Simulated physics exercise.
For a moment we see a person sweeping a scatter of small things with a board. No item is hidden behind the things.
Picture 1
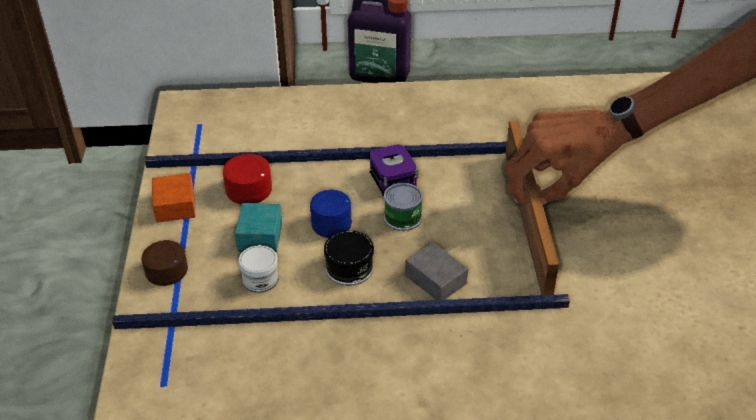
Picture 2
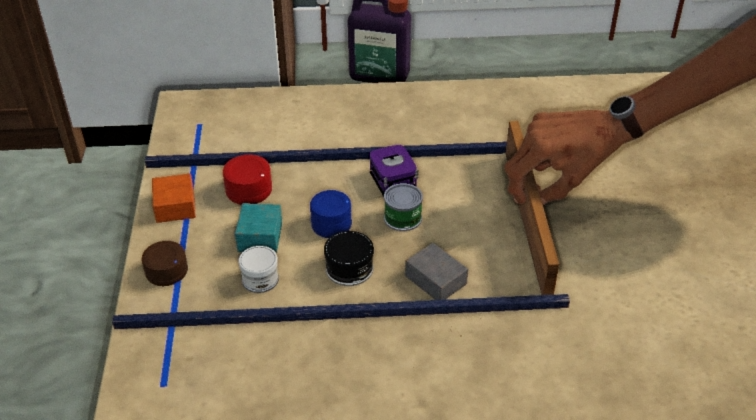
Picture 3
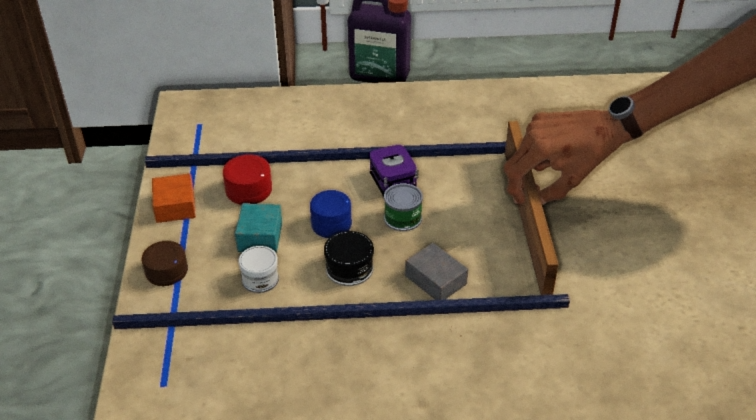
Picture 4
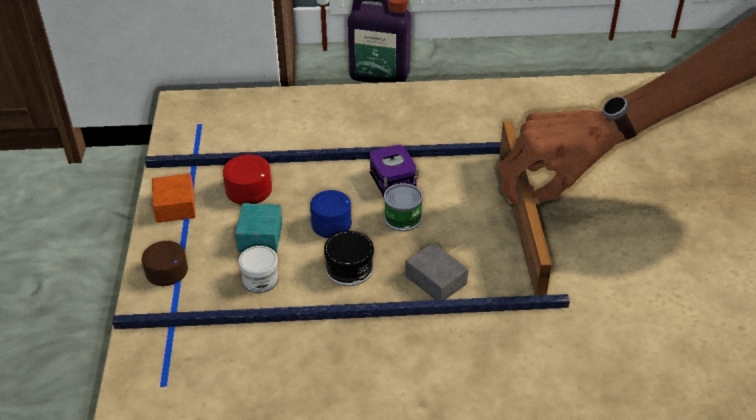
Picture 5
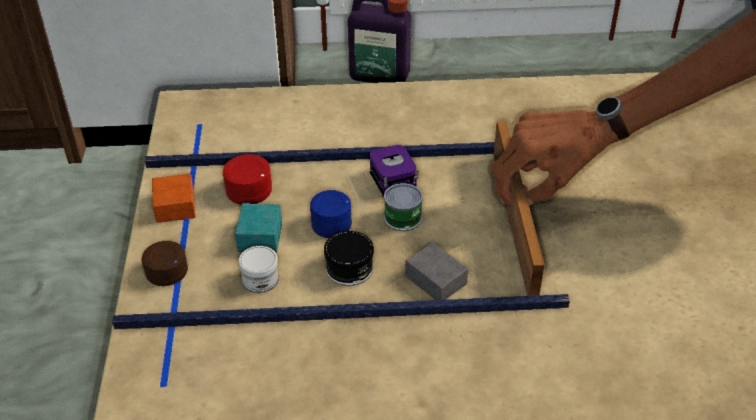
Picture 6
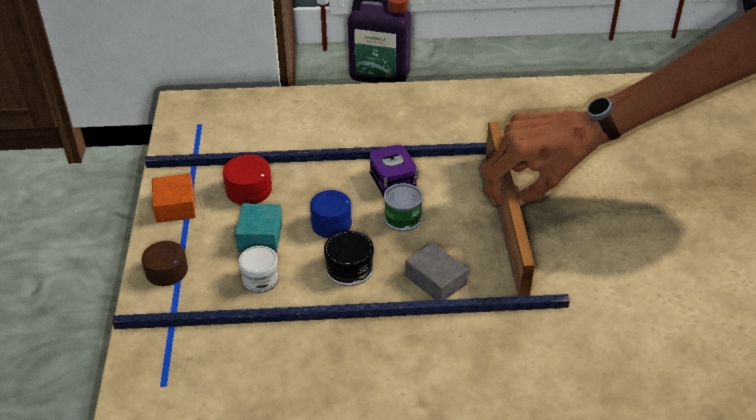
On a tabletop, a hand slides a wooden board slightly left toward scattered small blocks and containers.
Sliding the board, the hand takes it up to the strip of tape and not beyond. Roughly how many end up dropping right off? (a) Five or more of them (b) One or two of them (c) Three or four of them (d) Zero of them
Five or more of them.
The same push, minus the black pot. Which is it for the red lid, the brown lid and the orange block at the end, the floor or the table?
Red lid down, brown lid down, orange block down.
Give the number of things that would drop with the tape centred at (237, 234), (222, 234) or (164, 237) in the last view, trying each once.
So, one try after another, the floor gets 0, then 2, then 7.
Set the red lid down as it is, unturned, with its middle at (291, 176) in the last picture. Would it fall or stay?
From that start the object does not stay.
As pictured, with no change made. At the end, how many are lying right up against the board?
It is in contact with 3.
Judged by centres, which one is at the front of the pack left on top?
That'd be the white pot, foremost of the lot.
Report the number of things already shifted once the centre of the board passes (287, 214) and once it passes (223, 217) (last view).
The counts are 8 and 10.
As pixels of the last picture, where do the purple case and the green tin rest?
In the last picture the purple case sits at (172, 177) while the green tin sits at (167, 205).
Soon after, none off yet; orange block at rest near (174, 198); brown lid at rest near (165, 263); red lid at rest near (248, 180).
In the end, the number that fall off is five or more; gone, black pot, blue lid, turquoise block, red lid, brown lid and orange block.
